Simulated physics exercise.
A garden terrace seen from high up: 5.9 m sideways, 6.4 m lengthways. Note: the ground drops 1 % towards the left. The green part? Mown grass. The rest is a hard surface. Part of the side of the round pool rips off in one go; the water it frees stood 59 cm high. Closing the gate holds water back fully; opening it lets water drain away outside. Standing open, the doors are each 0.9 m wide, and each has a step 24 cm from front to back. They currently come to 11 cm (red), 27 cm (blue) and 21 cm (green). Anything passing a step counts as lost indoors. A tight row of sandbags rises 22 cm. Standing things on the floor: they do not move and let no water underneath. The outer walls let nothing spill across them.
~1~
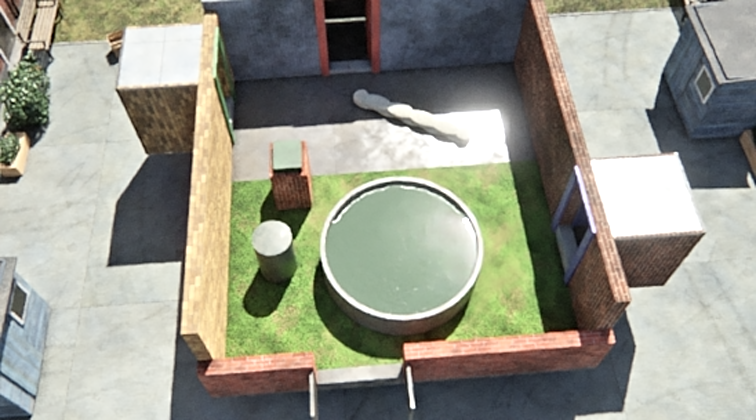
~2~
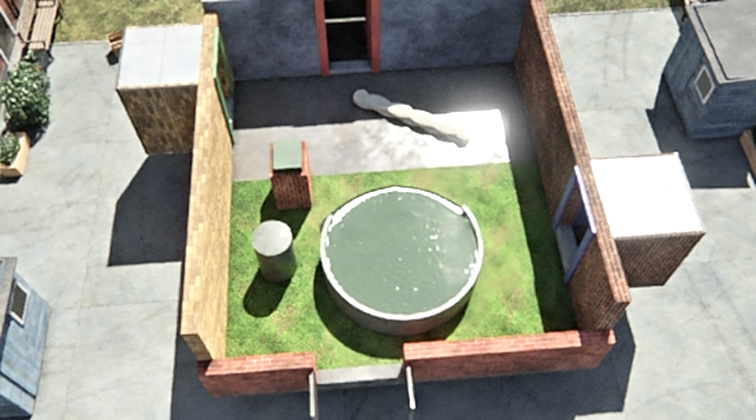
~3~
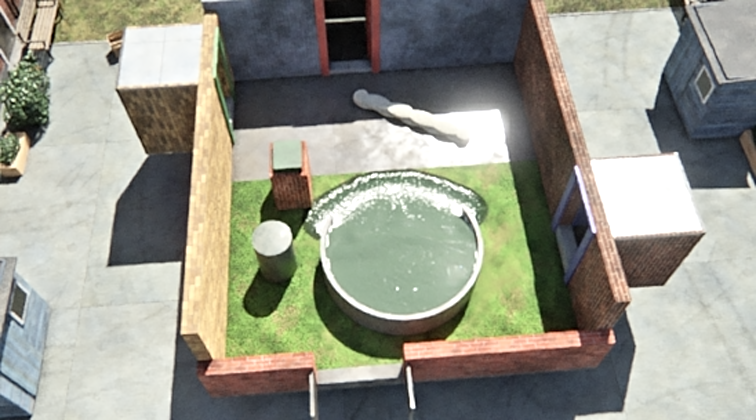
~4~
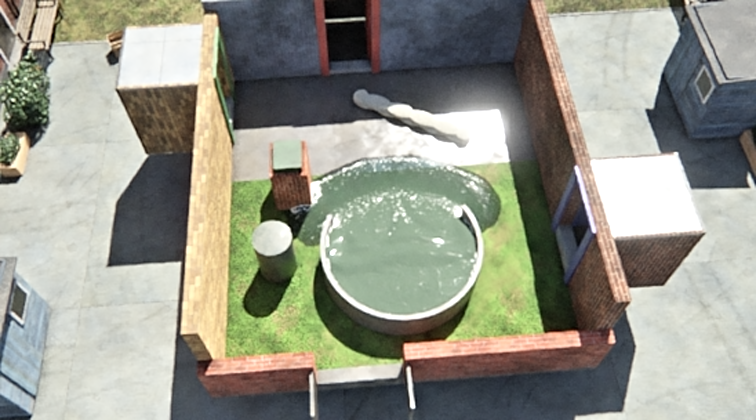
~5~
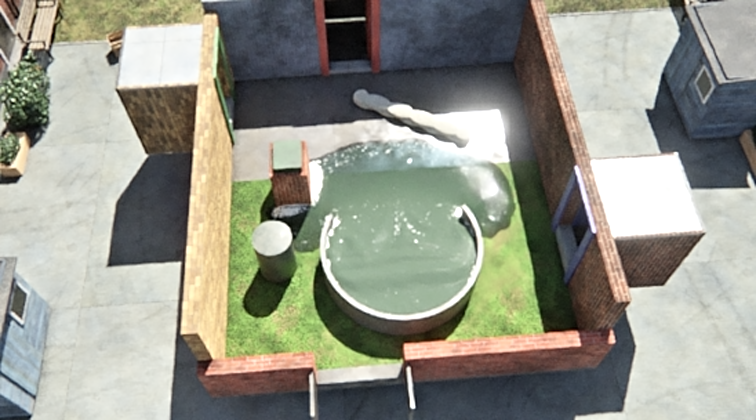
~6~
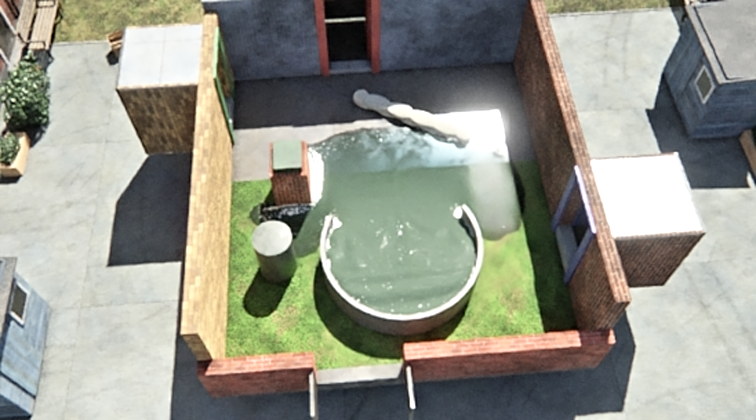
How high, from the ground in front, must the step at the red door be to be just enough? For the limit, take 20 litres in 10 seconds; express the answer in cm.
About 16 cm.
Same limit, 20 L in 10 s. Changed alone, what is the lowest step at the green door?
For green, a step near 25 cm.
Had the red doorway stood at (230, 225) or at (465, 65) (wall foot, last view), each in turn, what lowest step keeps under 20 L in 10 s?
10.5 and 10.5 cm.
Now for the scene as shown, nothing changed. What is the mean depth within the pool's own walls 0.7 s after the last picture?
Mean depth: Approx. 33 cm.
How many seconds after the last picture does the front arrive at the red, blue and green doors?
Arrival times - red 0.9 seconds, blue 2.2 seconds, green 1.0 seconds.
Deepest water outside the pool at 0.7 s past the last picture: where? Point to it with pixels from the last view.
Around (424, 132).
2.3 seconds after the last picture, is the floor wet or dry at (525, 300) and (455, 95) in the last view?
In turn: Dry, flooded.
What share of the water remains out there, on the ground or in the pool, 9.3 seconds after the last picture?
Some 94 per cent remains.
Then, 0.7 s after the last picture water covers 45 % of the floor, deepest (31 cm) near (424, 132); it has not reached the red door.
Then, 2.3 s after the last picture water covers 70 % of the floor, deepest (44 cm) near (235, 84); 15 cm at the red door, 36 litres in over its 11 cm step.
Then, 9.3 s after the last picture water covers 95 % of the floor, deepest (14 cm) near (229, 277); 10 cm at the red door, 60 litres in over its 11 cm step.
At the red door as built, the water peaked near 17 cm, 1.3 s after the last picture.
Run again over the same 10 s with other heights there, 39 litres in over 13 cm, 14 litres over 18 cm. The limit of 20 litres is kept from about 16 cm up.
